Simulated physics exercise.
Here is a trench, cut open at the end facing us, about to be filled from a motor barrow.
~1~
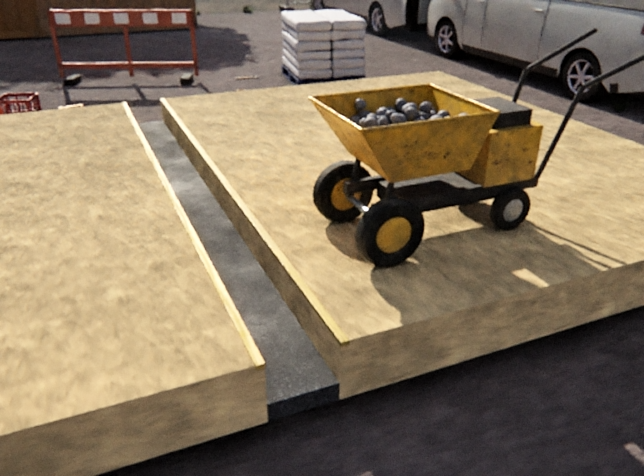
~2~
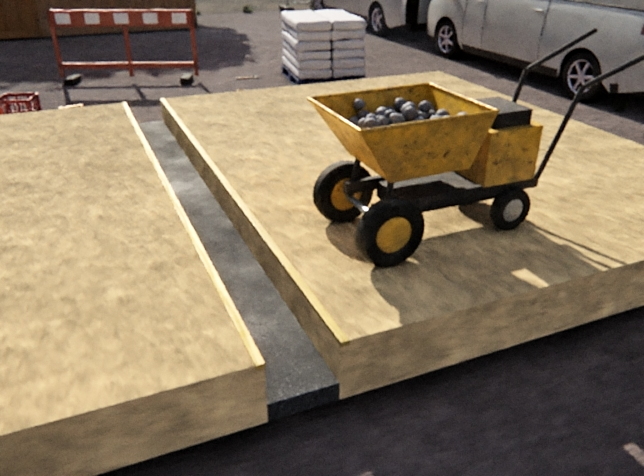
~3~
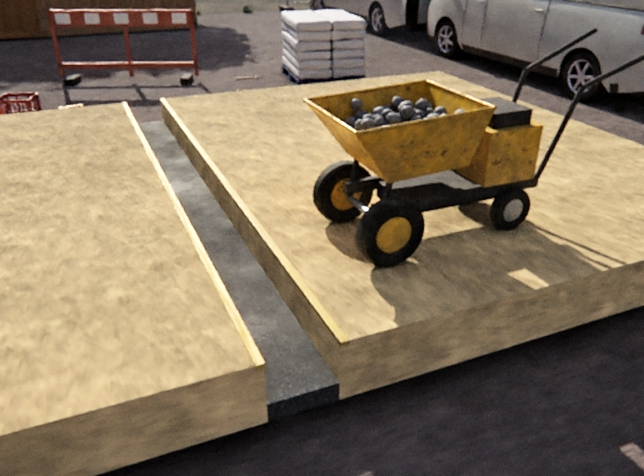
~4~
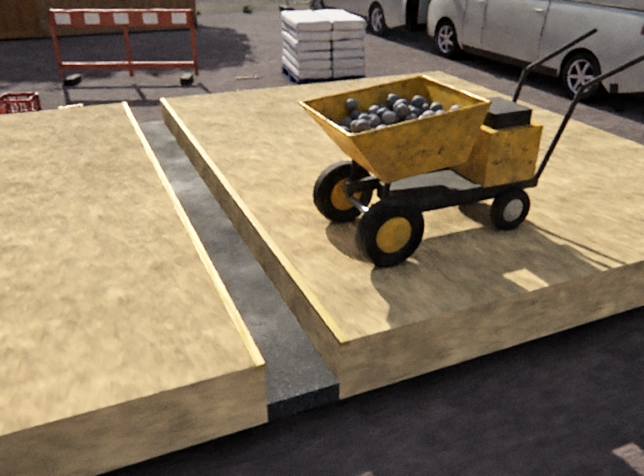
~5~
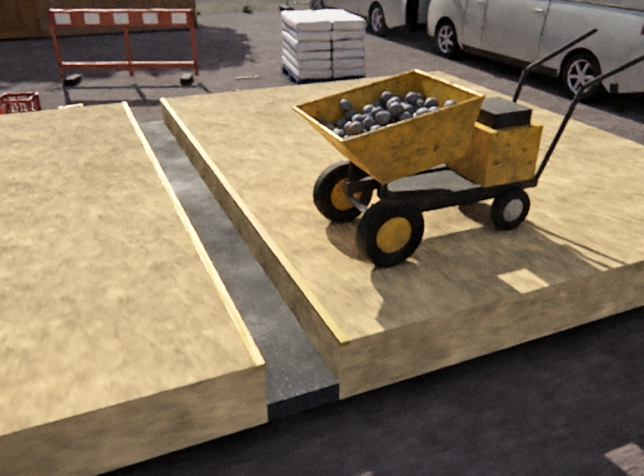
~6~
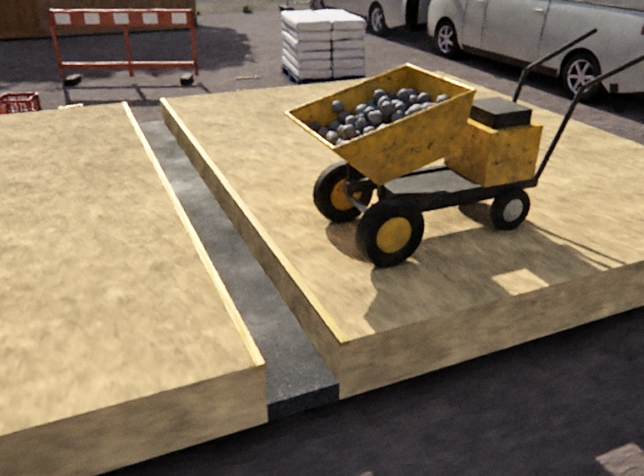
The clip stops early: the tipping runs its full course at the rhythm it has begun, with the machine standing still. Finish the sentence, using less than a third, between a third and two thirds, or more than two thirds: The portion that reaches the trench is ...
The portion that reaches the trench is more than two thirds.
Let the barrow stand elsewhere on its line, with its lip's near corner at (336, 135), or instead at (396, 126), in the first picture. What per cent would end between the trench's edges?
Position 1 near 50 %, position 2 near 80 %.
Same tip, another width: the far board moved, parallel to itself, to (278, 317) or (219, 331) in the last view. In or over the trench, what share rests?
You'd get 20 in a hundred the first time and 100 in a hundred the second.
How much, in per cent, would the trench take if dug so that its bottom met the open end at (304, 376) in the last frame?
Some 70 per cent.
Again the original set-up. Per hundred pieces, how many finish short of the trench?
Result: Close to 0 %.
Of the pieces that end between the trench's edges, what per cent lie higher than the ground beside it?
Estimate: Close to 0 in a hundred.
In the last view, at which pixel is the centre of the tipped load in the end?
I'd place the middle at about (245, 287).
Just after the last frame, skip tipped steeply; every one in the skip.
A moment on, skip tipped right over; the larger part in the skip; about a tenth in or heaped over the trench; just a few falling.
Further on, skip tipped right over; roughly a quarter in the skip; the larger part in or heaped over the trench; about a tenth beyond it.
When it is over, skip tipped right over; almost all in or heaped over the trench; about a tenth beyond it.
